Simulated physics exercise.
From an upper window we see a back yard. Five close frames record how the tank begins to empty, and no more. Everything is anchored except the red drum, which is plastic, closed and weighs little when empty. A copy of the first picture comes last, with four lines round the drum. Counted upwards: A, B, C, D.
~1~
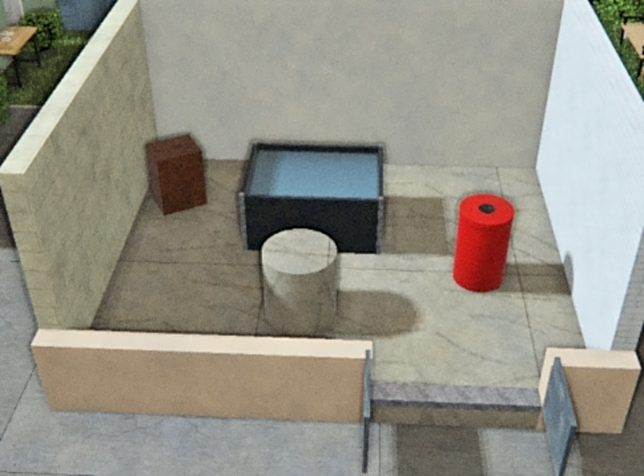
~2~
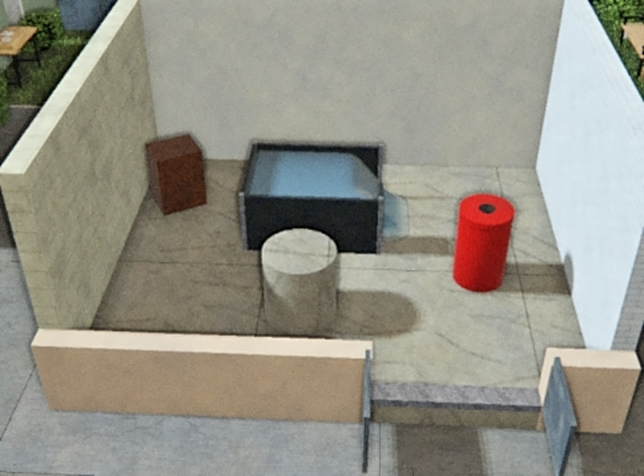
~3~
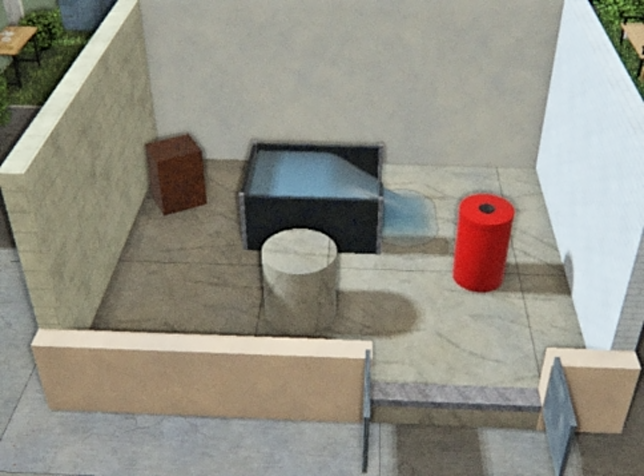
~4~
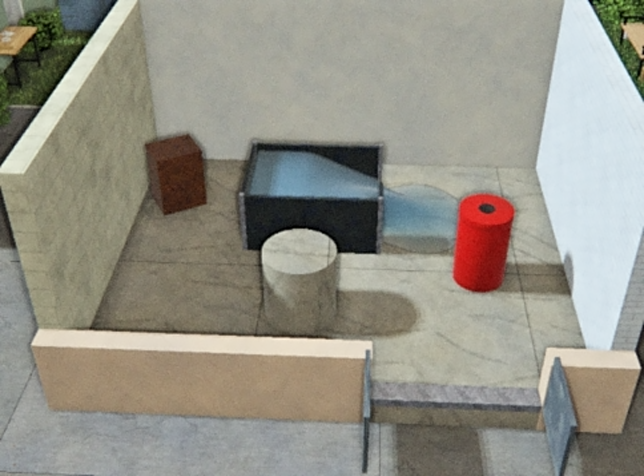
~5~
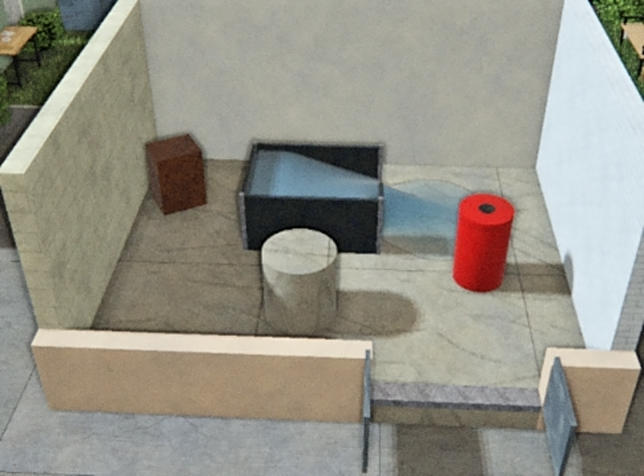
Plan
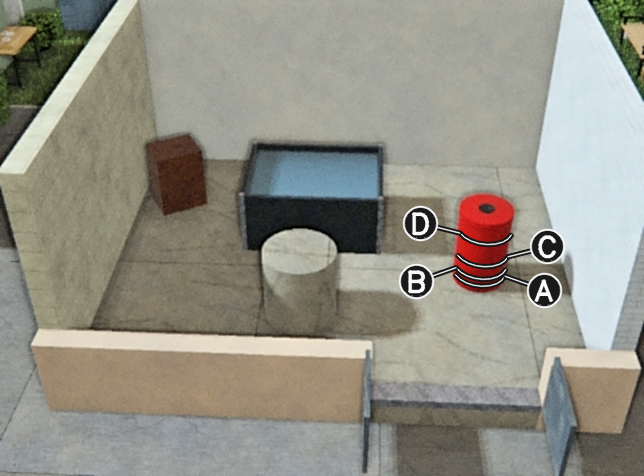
Water pours from the right side of a dark rectangular tank in a walled back yard, seen from above through a view that stays still. A red drum stands to the right, a pale stone cylinder in front, a brown box at left, and an open gate at the front. The tank's surface slopes down rightward as a bluish sheet spreads across the paving towards the drum.
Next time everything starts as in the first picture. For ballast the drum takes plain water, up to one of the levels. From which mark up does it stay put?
Choose B.
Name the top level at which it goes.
Here it is level A.
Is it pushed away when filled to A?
Yes, that goes wrong.
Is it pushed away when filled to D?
No, not at all.
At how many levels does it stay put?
Three of them.
In white, A at (481, 286); B at (482, 279); C at (484, 266); D at (487, 244); from the bottom up A, B, C, D.
For level A, it is pushed about half its own width away.
For level B, it does not move.
For level C, it does not move.
For level D, it does not move.
